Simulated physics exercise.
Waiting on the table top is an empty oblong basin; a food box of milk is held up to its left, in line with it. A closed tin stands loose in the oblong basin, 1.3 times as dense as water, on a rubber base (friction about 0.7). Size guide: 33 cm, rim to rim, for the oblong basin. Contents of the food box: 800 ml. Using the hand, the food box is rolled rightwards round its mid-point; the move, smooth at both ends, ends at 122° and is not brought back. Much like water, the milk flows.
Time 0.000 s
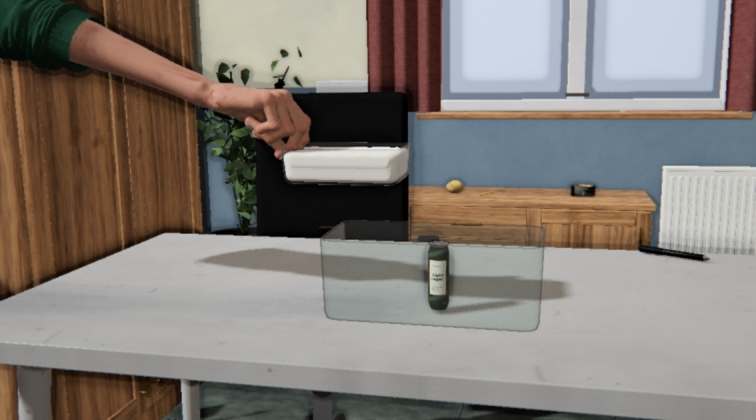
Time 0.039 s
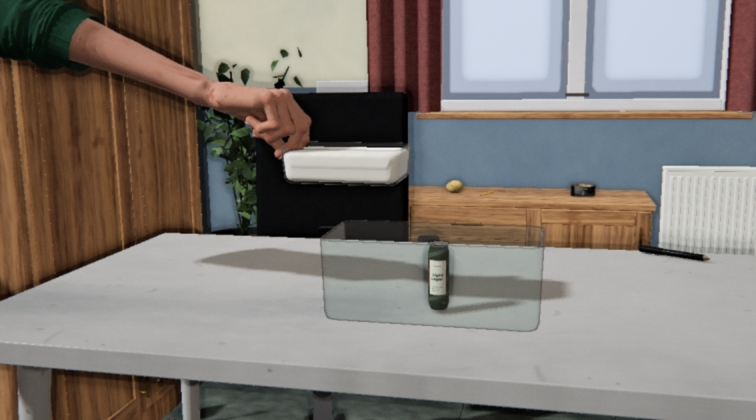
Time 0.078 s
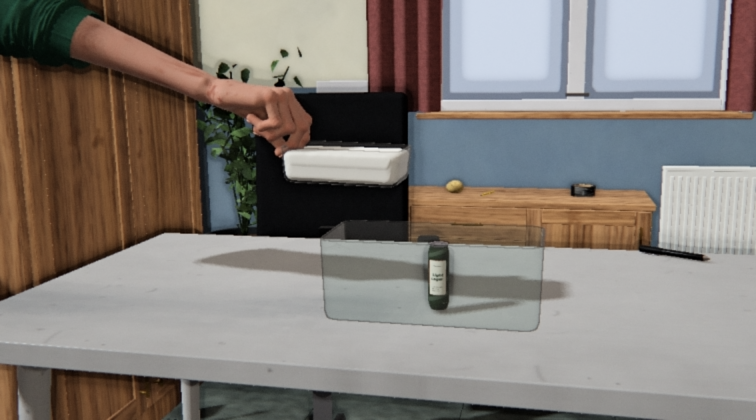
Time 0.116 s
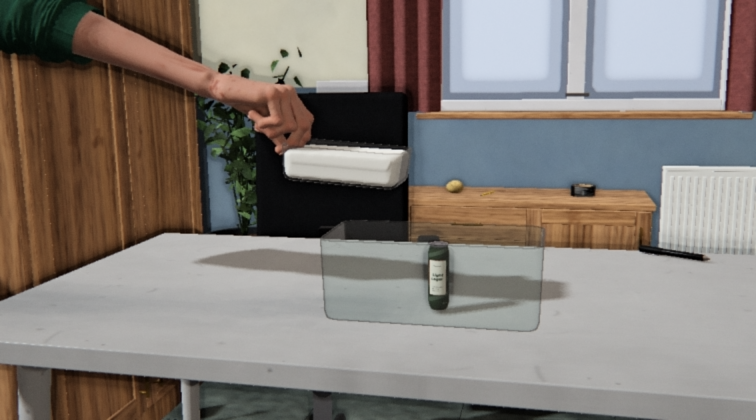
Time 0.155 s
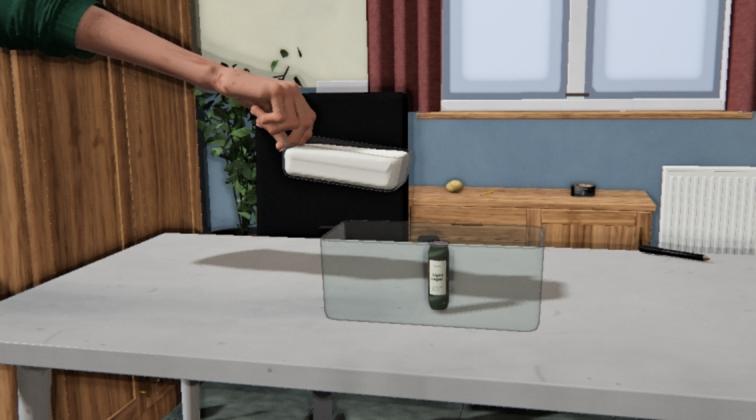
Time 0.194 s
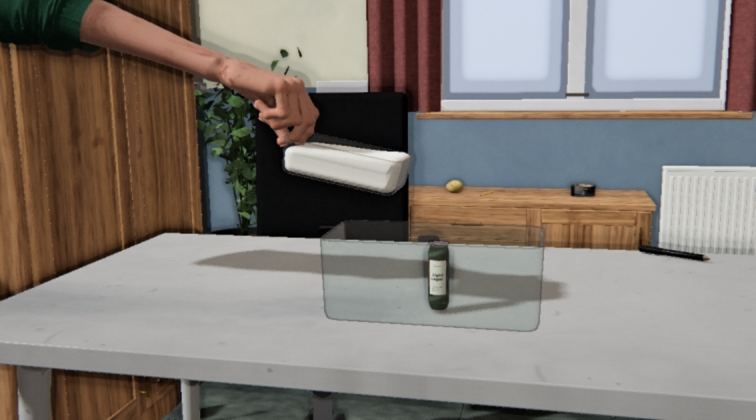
On a pale table top, a hand slowly tilting a white container rightwards above a clear basin with a dark tin inside.
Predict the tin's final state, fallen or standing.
It does not capsize.
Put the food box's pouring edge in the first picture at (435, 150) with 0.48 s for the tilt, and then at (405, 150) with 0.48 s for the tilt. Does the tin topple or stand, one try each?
The tin stays vertical the first time and overturns the second time.
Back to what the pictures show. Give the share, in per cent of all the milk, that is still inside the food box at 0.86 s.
About 0 per cent.
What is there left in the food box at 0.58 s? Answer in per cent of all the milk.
Some 10 % of it is still there.
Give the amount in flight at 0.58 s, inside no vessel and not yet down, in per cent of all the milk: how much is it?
Close to 34 in a hundred.
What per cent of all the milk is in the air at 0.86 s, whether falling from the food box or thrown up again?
Near 1 per cent, I'd say.
Then, 0.58 s in, the tilt is 78° and 11 per cent is still to pour; the tin stands where it began.
Then, 0.86 s in, the tilt is 118° and 0 per cent is still to pour; the tin stands where it began.
Then, 1.16 s in, the tilt is 122° and 0 per cent is still to pour; the tin stands where it began.
Then, 1.48 s in, the tilt is 122° and 0 per cent is still to pour; the tin stands where it began.
Finally, the tin stands where it began.
